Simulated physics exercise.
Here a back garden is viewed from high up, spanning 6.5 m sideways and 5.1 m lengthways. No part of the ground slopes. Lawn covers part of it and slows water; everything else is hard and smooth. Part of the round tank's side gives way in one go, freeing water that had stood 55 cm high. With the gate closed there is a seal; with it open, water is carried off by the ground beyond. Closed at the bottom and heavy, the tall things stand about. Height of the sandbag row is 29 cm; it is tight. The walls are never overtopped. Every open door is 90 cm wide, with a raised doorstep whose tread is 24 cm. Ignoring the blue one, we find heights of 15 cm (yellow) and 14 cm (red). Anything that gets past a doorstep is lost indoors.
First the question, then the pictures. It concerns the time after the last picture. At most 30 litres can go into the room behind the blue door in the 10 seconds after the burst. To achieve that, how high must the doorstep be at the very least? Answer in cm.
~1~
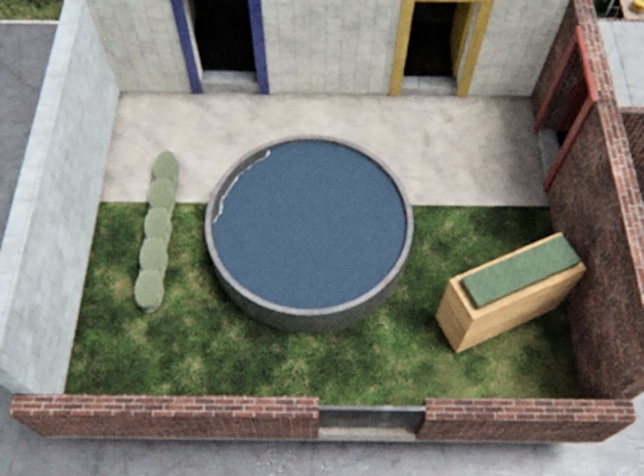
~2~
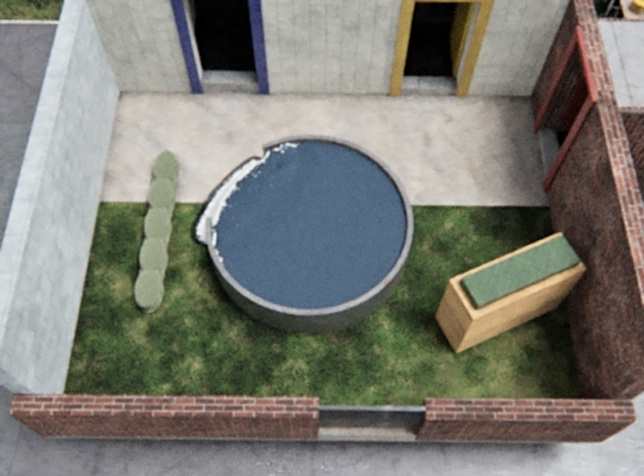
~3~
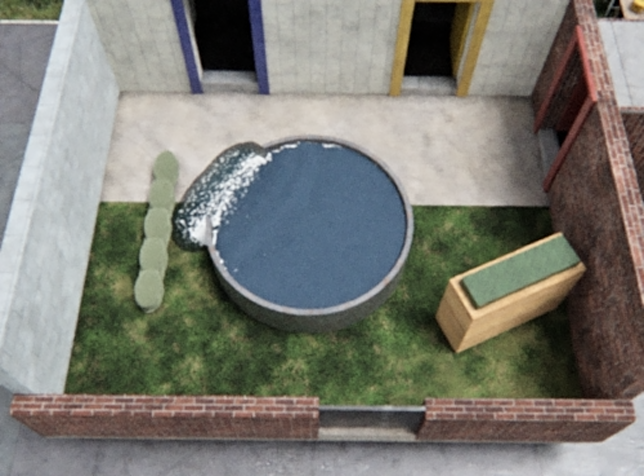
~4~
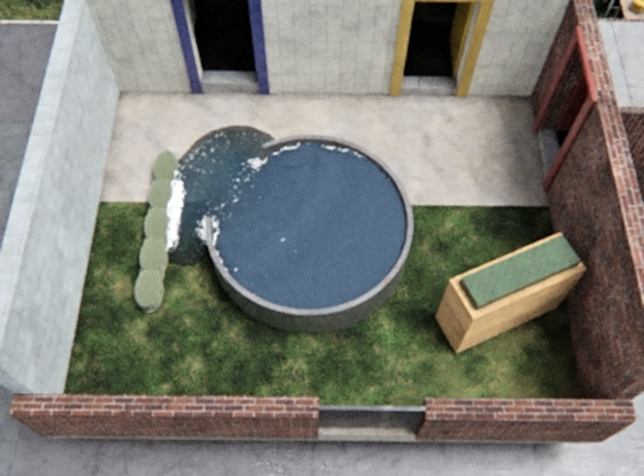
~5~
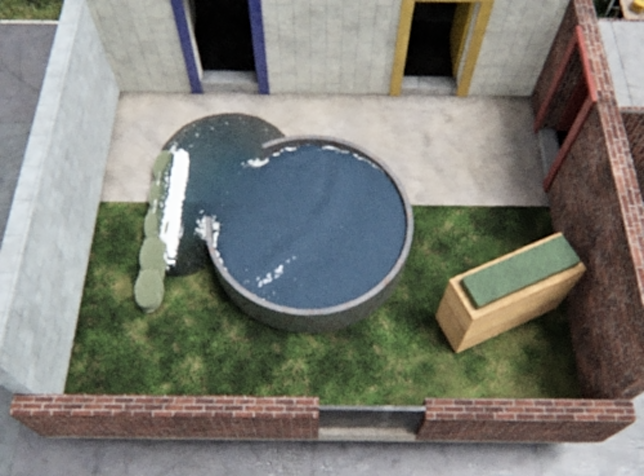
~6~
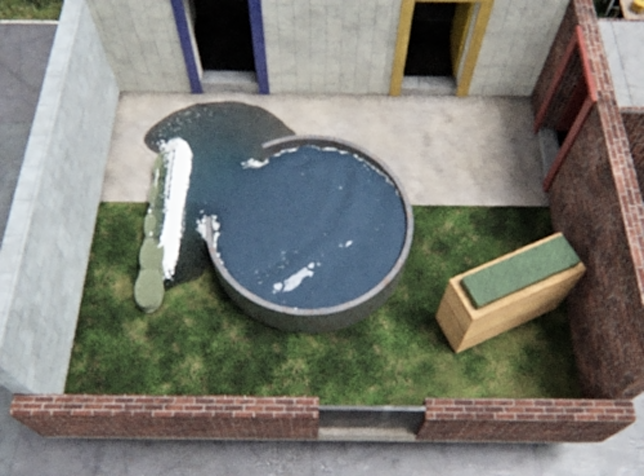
At least about 27 cm.
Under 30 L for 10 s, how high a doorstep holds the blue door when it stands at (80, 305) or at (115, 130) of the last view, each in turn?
Around 10.5 and 24 cm respectively.
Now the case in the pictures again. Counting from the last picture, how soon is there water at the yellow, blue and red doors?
Arrival times - yellow 2.2 seconds, blue 0.2 seconds, red 3.6 seconds.
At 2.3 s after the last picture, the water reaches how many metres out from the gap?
3.6 metres.
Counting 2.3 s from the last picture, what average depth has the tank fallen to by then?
It averages roughly 27 centimetres.
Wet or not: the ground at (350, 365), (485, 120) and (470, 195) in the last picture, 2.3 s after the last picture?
Untouched; untouched; untouched.
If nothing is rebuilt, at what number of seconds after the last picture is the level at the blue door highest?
The level tops out around 1.6 s.
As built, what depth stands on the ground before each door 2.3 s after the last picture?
The yellow door has 2 cm, the blue door 29 cm and the red door 0 cm.
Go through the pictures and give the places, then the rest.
The first picture shows still water, 55 cm deep, in the round tank at (309, 221); the blue door at (224, 47) is dry.
In the second picture, the gap is at (231, 193), the front 0.3 m out at (198, 223); the back of the round tank holds 55 cm.
In the third picture, the gap is at (232, 195), the front 0.7 m out at (173, 219); the back of the round tank holds 55 cm.
In the fourth picture, the front is at (215, 134), 1.0 m from the gap at (232, 195); 1.9 m2 of floor is wet, 55 cm left at the back.
In the fifth picture, water pours out at (232, 195) and has run 1.4 m, to (184, 131); about 8 cm deep outside, 55 cm at the back.
In the sixth picture, the front is at (152, 134), 1.7 m from the gap at (232, 195); 3.3 m2 of floor is wet, 55 cm left at the back; 0.3 m in a straight line remain to the blue door at (224, 47).
Then, 0.7 s after the last picture water covers 20 % of the floor, deepest (44 cm) near (120, 93); 20 cm at the blue door, 0 litres in over its 22 cm doorstep.
Then, 2.3 s after the last picture water covers 50 % of the floor, deepest (34 cm) near (132, 93); 29 cm at the blue door, 54 litres in over its 22 cm doorstep.
Then, 9.3 s after the last picture water covers 95 % of the floor, deepest (14 cm) near (528, 321); 11 cm at the blue door, 76 litres in over its 22 cm doorstep.
At the blue door as built, the water peaked near 32 cm, 1.5 s after the last picture.
Run again over the same 10 s with other heights there, 54 litres in over 24 cm, 7 litres over 32.5 cm. The limit of 30 litres is kept from about 27 cm up.
